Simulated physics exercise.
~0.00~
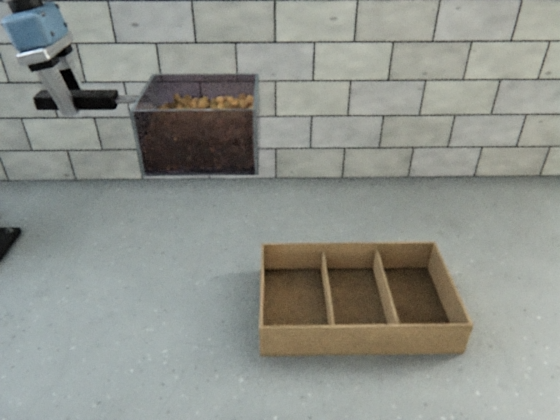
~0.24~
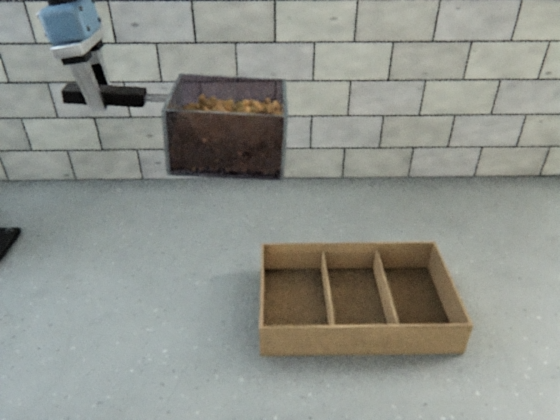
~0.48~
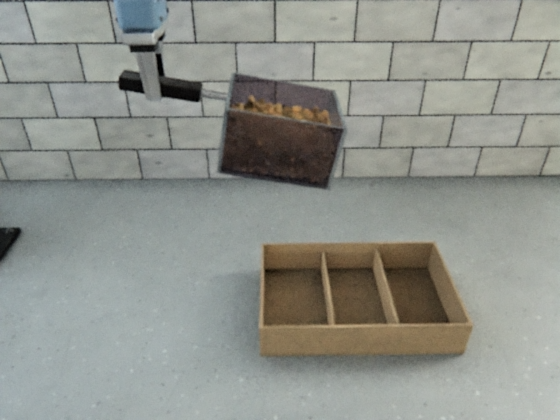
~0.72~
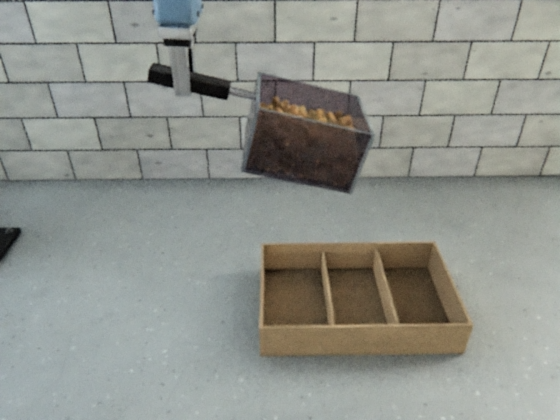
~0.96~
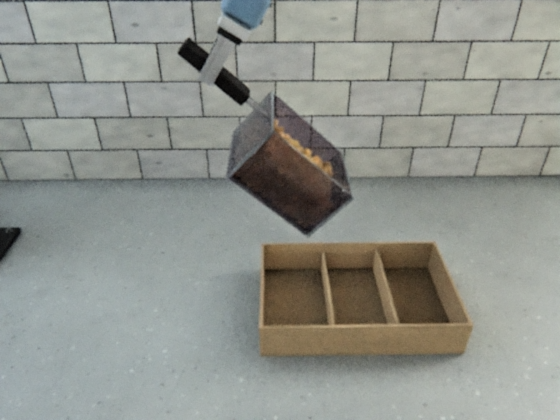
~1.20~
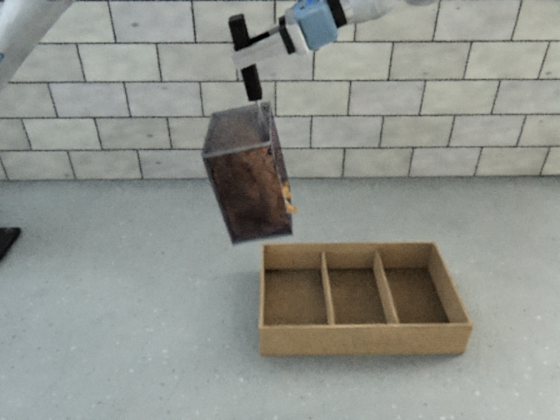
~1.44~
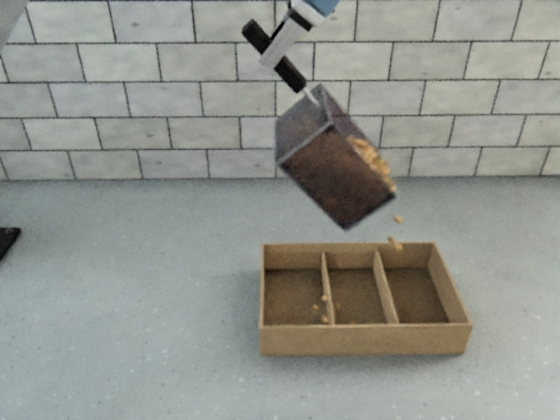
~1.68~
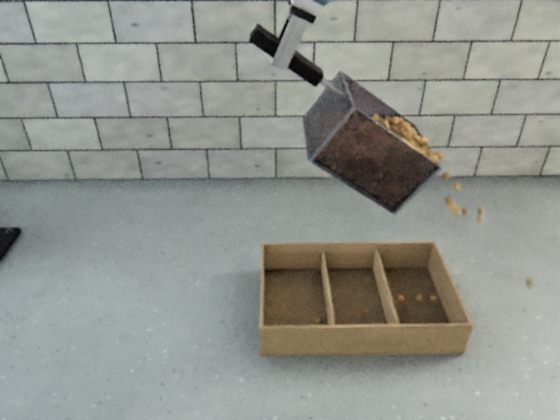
A gripper carries a box rightward, tips it steeply, and spills some chickpeas around a divided tray.
